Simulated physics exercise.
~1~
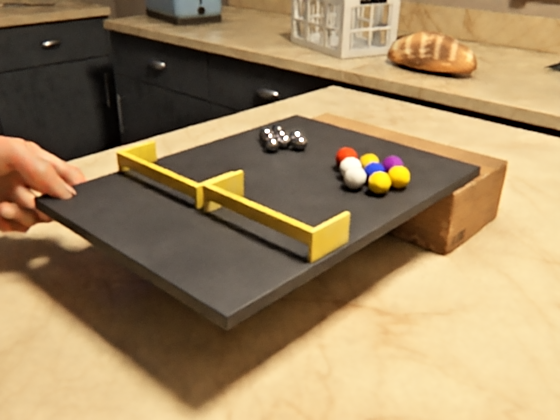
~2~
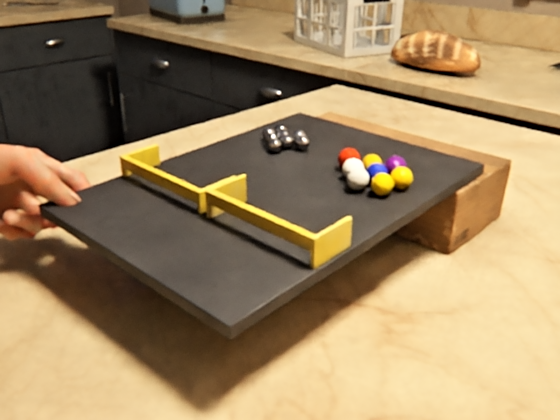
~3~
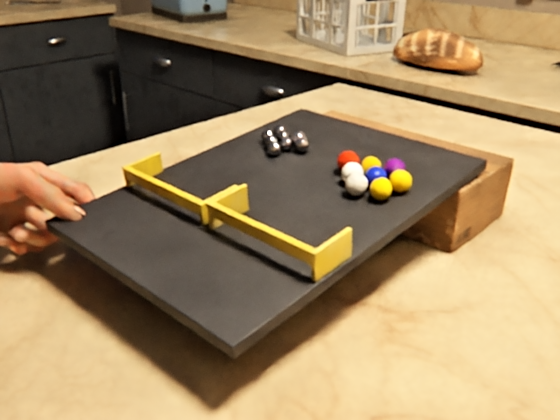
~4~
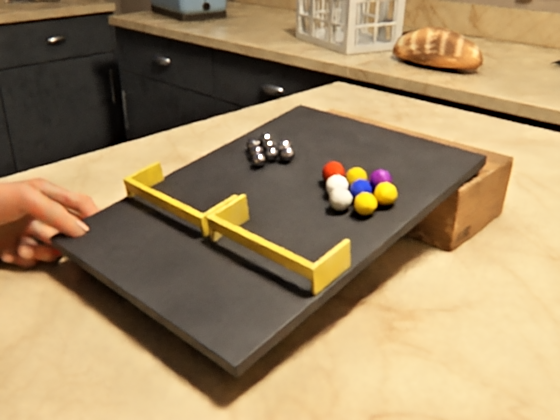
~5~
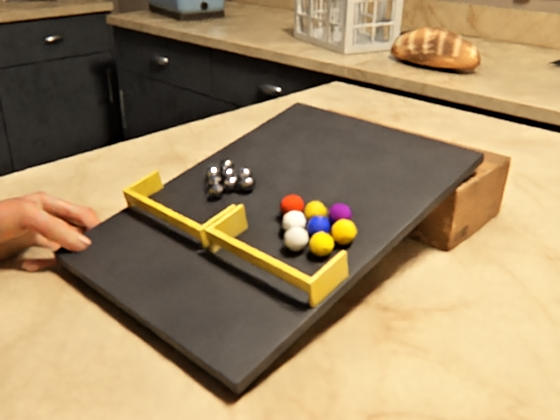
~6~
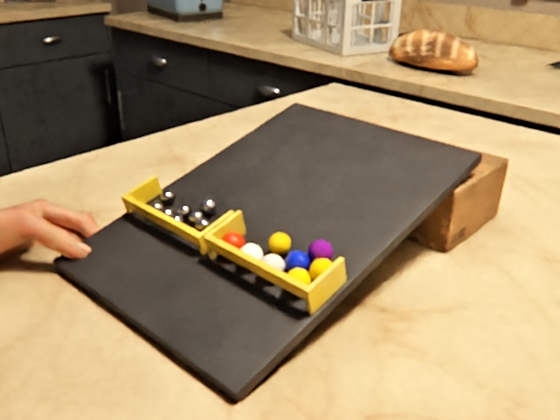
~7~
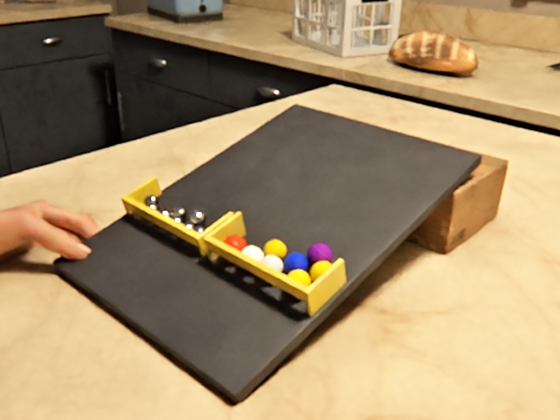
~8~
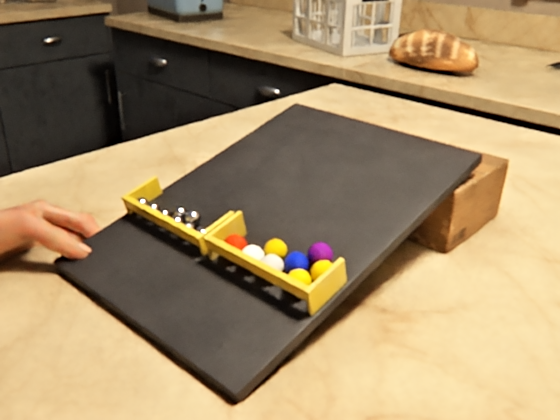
A hand lowers a dark board, and two groups of balls roll into yellow barriers and stop.
